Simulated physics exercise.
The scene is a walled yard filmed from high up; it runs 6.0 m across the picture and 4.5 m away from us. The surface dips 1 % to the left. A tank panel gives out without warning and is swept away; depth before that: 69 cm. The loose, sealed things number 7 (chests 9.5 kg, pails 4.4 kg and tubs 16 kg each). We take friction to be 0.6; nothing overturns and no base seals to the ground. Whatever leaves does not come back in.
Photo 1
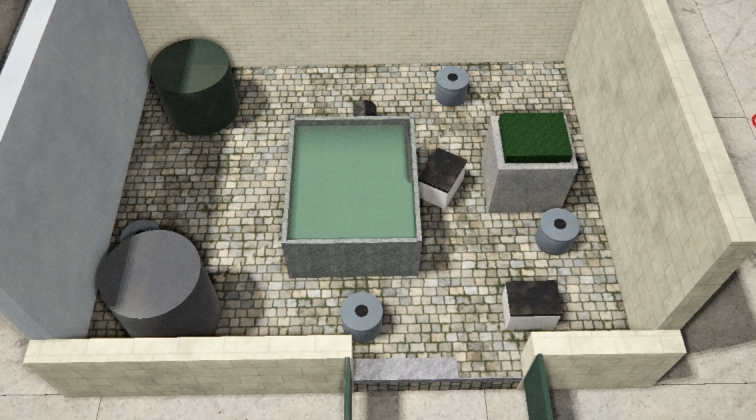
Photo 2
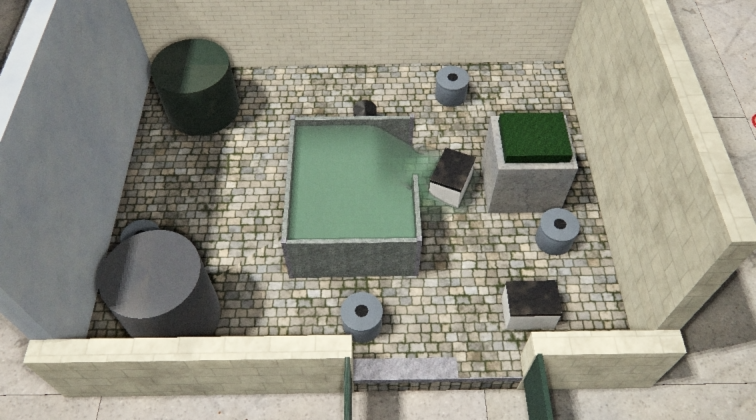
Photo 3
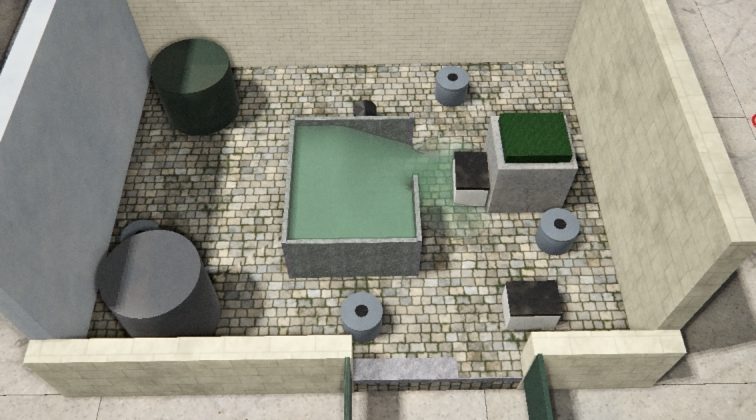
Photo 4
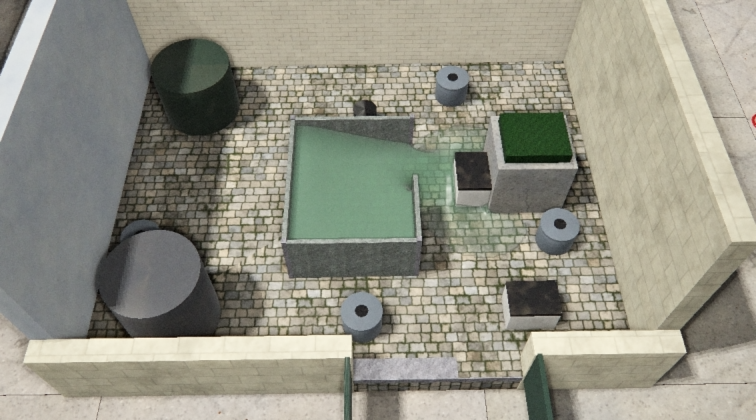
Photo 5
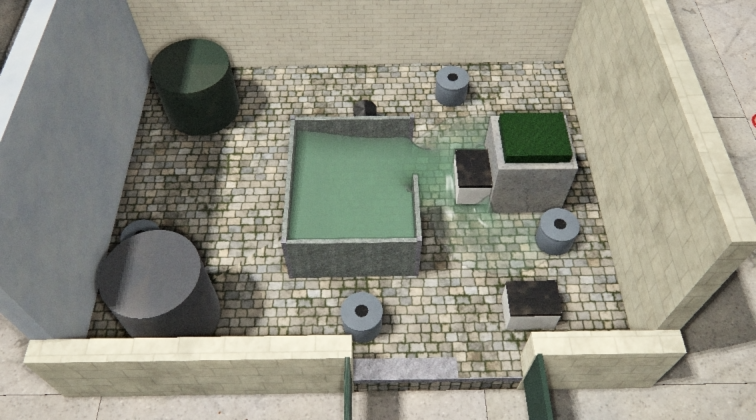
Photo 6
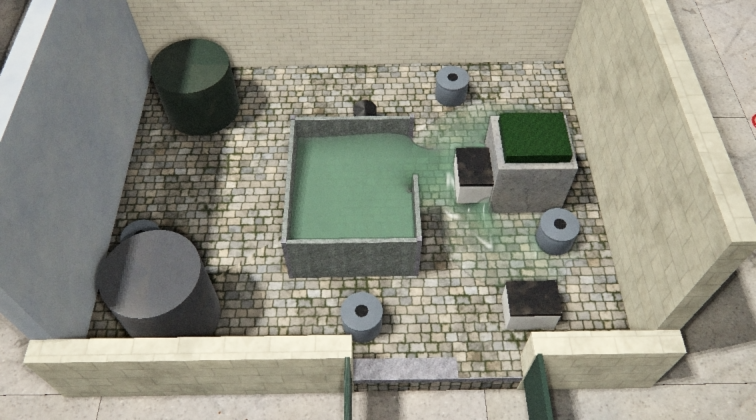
Green water poured through a gap in the right side of a tank in a walled yard, pushing a dark-topped chest right against a planter, then spread across the cobbles around them.
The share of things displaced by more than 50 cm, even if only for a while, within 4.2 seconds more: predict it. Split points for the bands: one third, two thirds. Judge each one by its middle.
Within the middle third.
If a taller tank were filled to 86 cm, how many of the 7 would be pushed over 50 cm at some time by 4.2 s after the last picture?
Then it comes to 4.
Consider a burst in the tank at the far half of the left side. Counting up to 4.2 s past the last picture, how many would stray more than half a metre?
Result: 2 of them.
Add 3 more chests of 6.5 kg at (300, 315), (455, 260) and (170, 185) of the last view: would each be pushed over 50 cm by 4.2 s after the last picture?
Below, above, below.
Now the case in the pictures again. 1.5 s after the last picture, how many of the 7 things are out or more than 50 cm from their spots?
My count gives 1.
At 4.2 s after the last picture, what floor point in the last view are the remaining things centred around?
Centre of the remaining things: Roughly (348, 209).
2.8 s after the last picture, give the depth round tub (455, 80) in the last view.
I'd say some 5 cm.
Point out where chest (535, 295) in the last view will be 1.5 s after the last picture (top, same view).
(538, 322) or thereabouts.
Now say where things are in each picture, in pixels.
In the first picture, a chest at (443, 169), on the bottom; a chest at (535, 297) rests on the ground; water covers 2.4 m2; 0 of 7 have shifted.
In the second picture, a chest at (453, 168) rests on the ground, 12 cm from its start; a chest at (535, 297), on the bottom; 2.8 m2 under water; 1 of 7 have shifted.
In the third picture, a chest at (472, 169) rests on the ground, 34 cm from its start; a chest at (535, 297), on the bottom; water covers 3.7 m2; 1 of 7 have shifted.
In the fourth picture, a chest at (473, 170) rests on the ground, 36 cm from its start; a chest at (535, 297) rests on the ground; water covers 4.4 m2; 1 of 7 have shifted.
In the fifth picture, a chest at (474, 167) floats, 36 cm from its start; a chest at (535, 297), on the bottom; 5.2 m2 under water; 1 of 7 have shifted.
In the sixth picture, a chest at (475, 165), afloat, 36 cm from its start; a chest at (535, 297) rests on the ground; 6.0 m2 under water; 1 of 7 have shifted.
Then, 0.4 s after the last picture 1 of 7 are over 50 cm from their spots; 1 afloat.
Then, 1.5 s after the last picture 1 of 7 are over 50 cm from their spots; 0 afloat.
Then, 2.8 s after the last picture 2 of 7 are over 50 cm from their spots; 0 afloat.
Then, 4.2 s after the last picture 4 of 7 are over 50 cm from their spots, and 4 have been at some point; 0 afloat.
